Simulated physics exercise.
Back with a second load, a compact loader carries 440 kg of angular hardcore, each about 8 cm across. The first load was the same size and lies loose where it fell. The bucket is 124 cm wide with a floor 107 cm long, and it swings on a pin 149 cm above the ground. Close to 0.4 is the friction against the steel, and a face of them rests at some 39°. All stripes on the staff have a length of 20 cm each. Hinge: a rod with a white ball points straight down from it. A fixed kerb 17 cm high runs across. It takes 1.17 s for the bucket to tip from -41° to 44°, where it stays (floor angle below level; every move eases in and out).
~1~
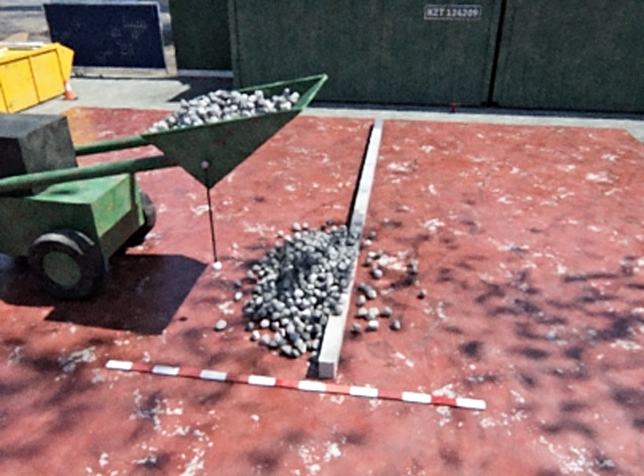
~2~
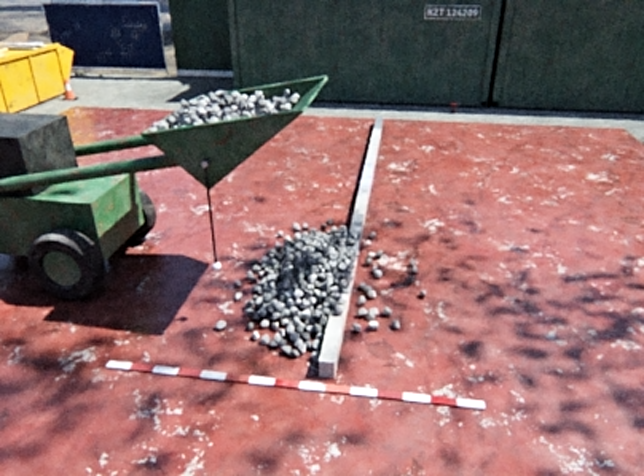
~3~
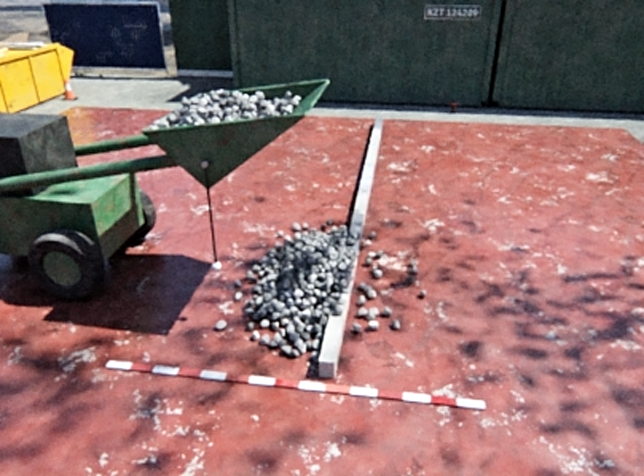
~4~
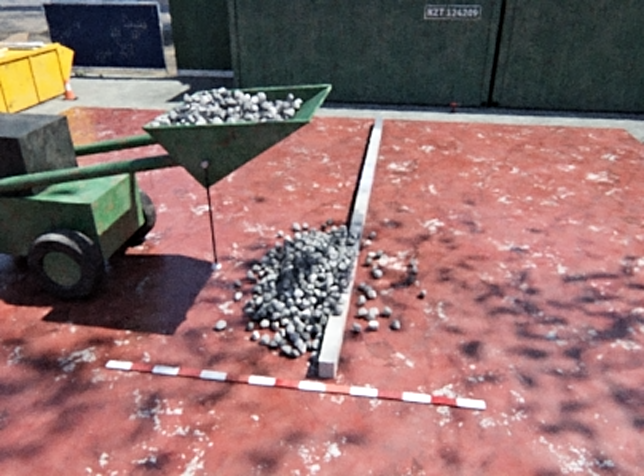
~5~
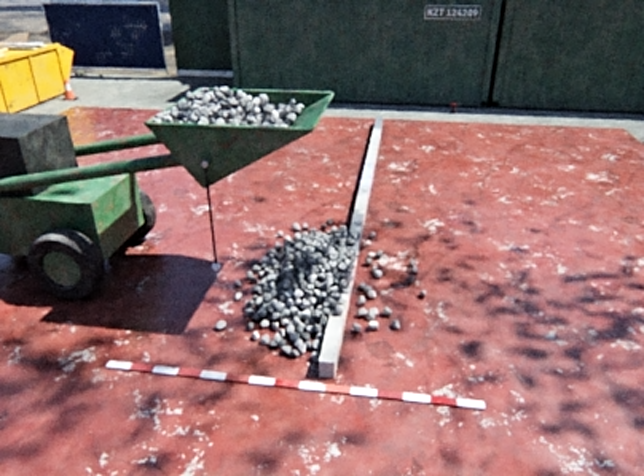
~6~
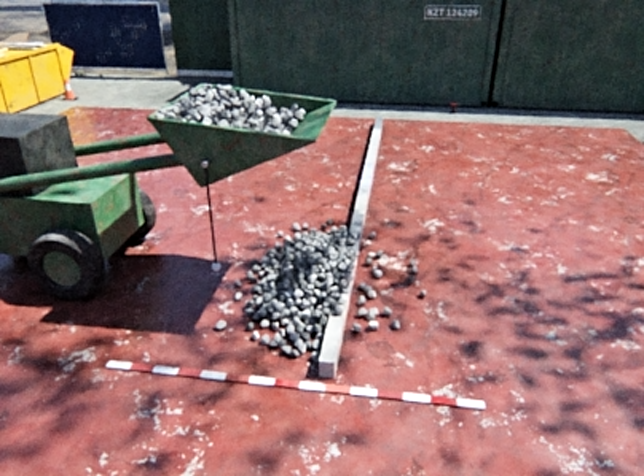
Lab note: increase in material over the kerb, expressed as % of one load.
Increase: 49 %.
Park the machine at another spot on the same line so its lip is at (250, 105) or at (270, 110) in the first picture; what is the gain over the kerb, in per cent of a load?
Roughly 0 and 15 per cent, in that order.
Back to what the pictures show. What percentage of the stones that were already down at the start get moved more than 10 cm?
10 per cent.
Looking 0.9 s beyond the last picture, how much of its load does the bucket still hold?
Some 75 percent, roughly.
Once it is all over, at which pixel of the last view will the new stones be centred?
In the last view, about pixel (345, 272).
Then, 0.5 s after the last picture the floor is at 31°; in per cent of one load, 100 in the bucket, 97 on this side of the kerb, 4 over the kerb; the foremost stones are at (400, 296).
Then, 0.9 s after the last picture the floor is at 44°; in per cent of one load, 73 in the bucket, 123 on this side of the kerb, 4 over the kerb; the foremost stones are at (400, 296).
Then, 1.3 s after the last picture the floor is at 44°; in per cent of one load, 16 in the bucket, 166 on this side of the kerb, 19 over the kerb; the foremost stones are at (406, 282).
Then, 4.0 s after the last picture the floor is at 44°; in per cent of one load, 0 in the bucket, 148 on this side of the kerb, 53 over the kerb; the foremost stones are at (496, 309). Net gain over the kerb, 49.
